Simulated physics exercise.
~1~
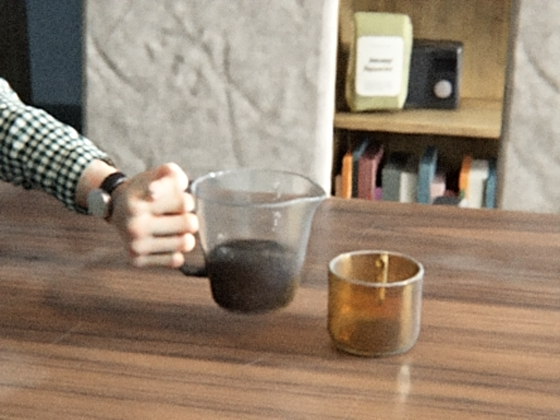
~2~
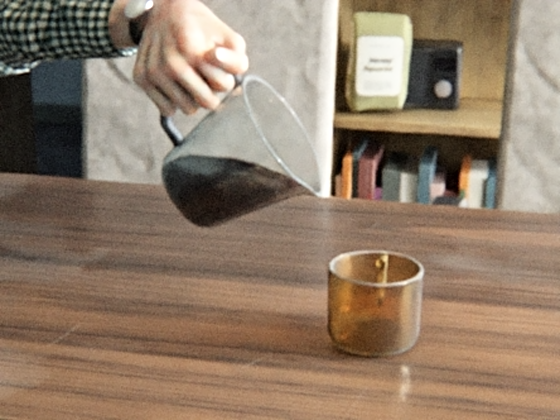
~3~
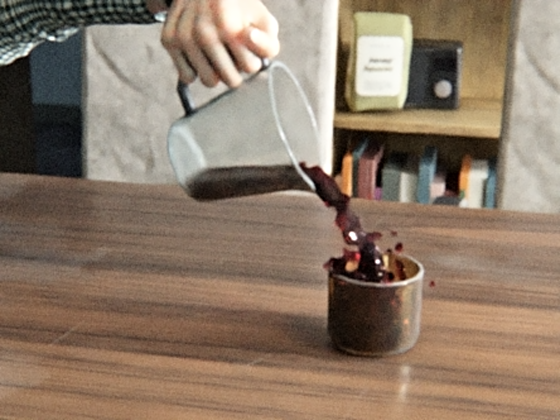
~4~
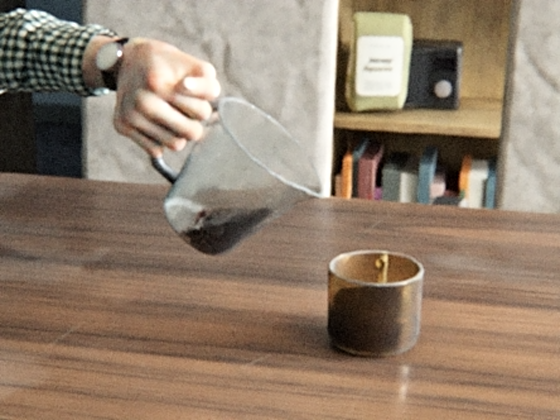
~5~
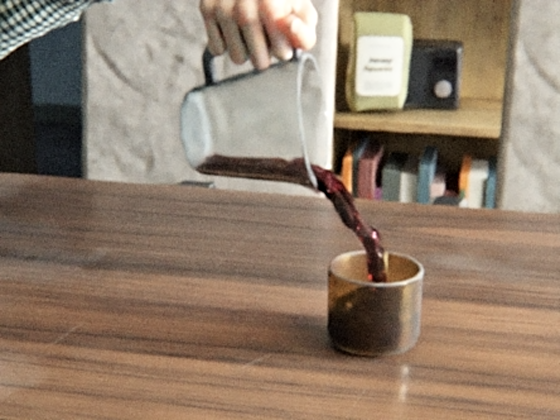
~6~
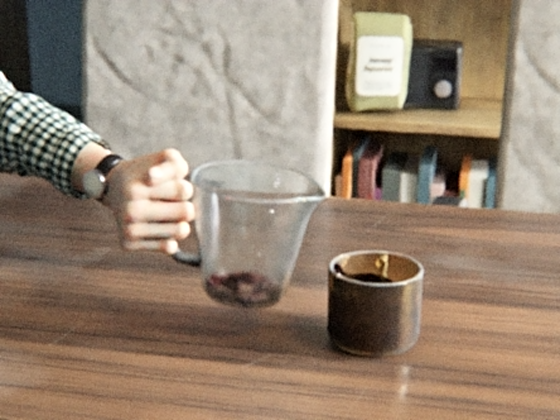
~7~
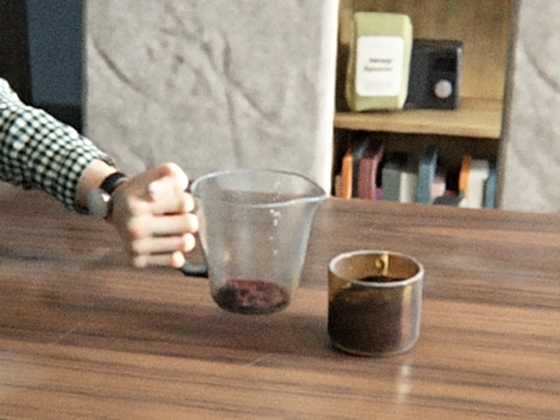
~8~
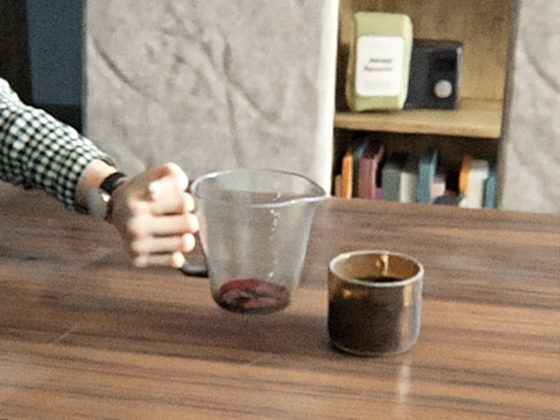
At a wooden table, a hand tipped a clear jug of dark red wine into an amber mug, splashing at first, eased back, then poured again before levelling the jug, leaving the mug mostly full and a little wine in the jug.
